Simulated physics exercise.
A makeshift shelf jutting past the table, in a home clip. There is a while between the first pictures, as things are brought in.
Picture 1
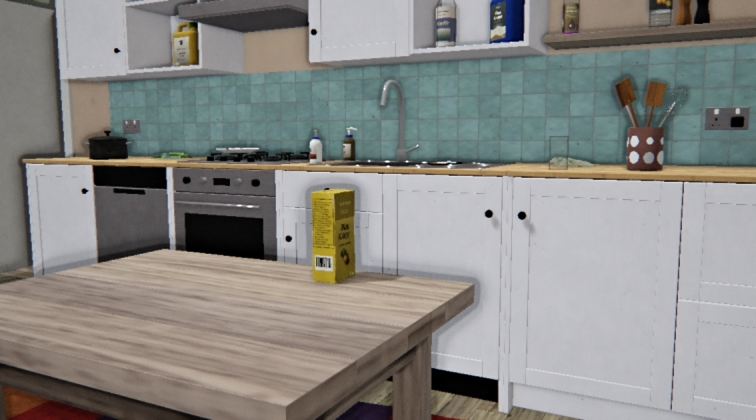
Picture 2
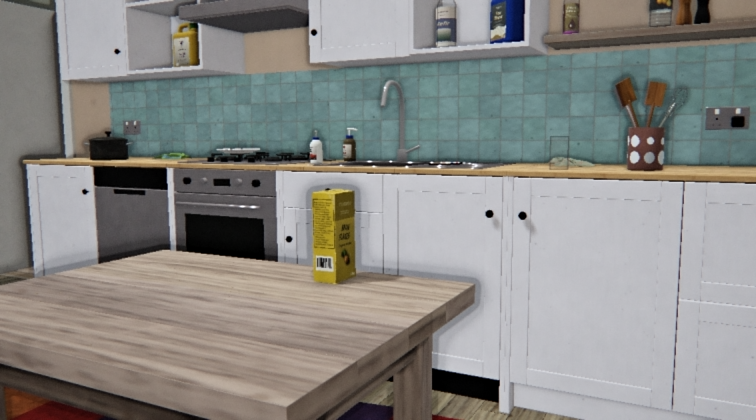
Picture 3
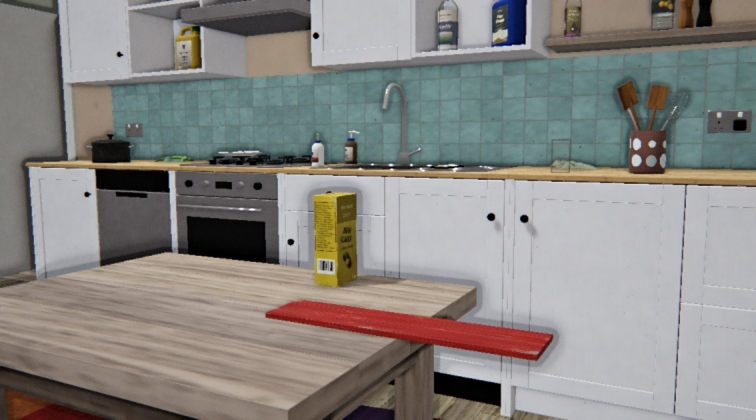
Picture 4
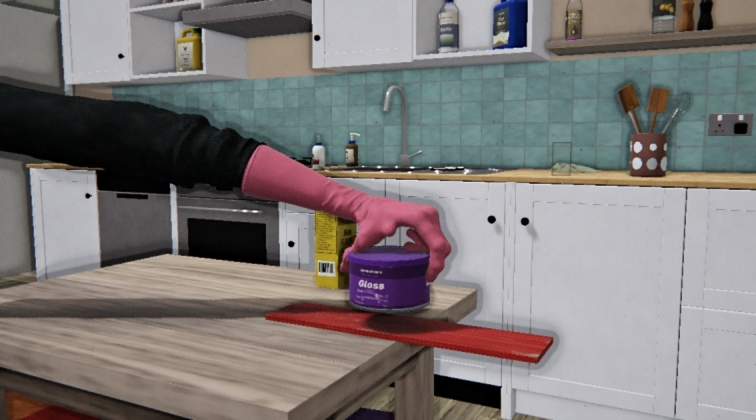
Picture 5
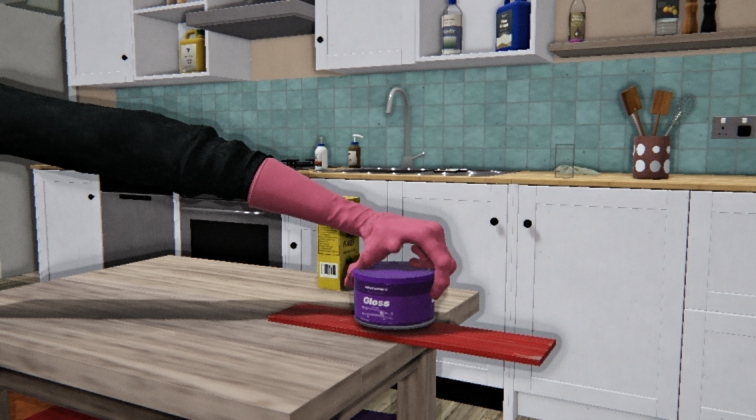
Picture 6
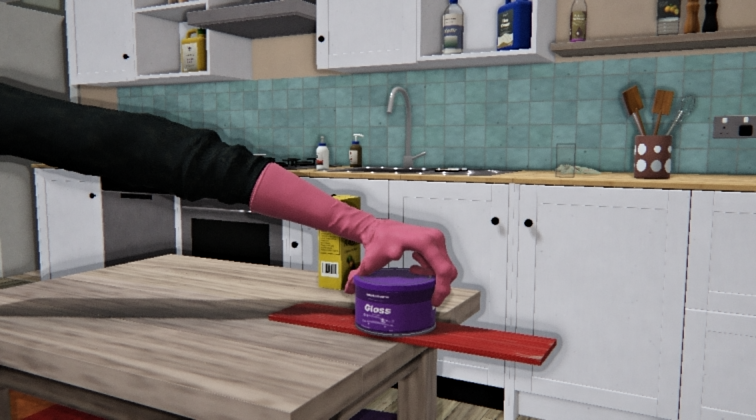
A red board appeared across the table's right edge, sticking out past it near a yellow carton, and then a pink-gloved hand lowered a purple tub onto the board and kept hold of it.
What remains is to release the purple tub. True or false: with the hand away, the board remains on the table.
True.
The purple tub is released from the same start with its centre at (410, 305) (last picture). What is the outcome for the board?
It stays put.
Then, 0.40 s on from there, no change.
Then, 1.10 s on from there, purple tub resting near (396, 300).
In the end, all 3 unmoved. At the end, from the last picture's camera, purple tub near (396, 300). The board holds.
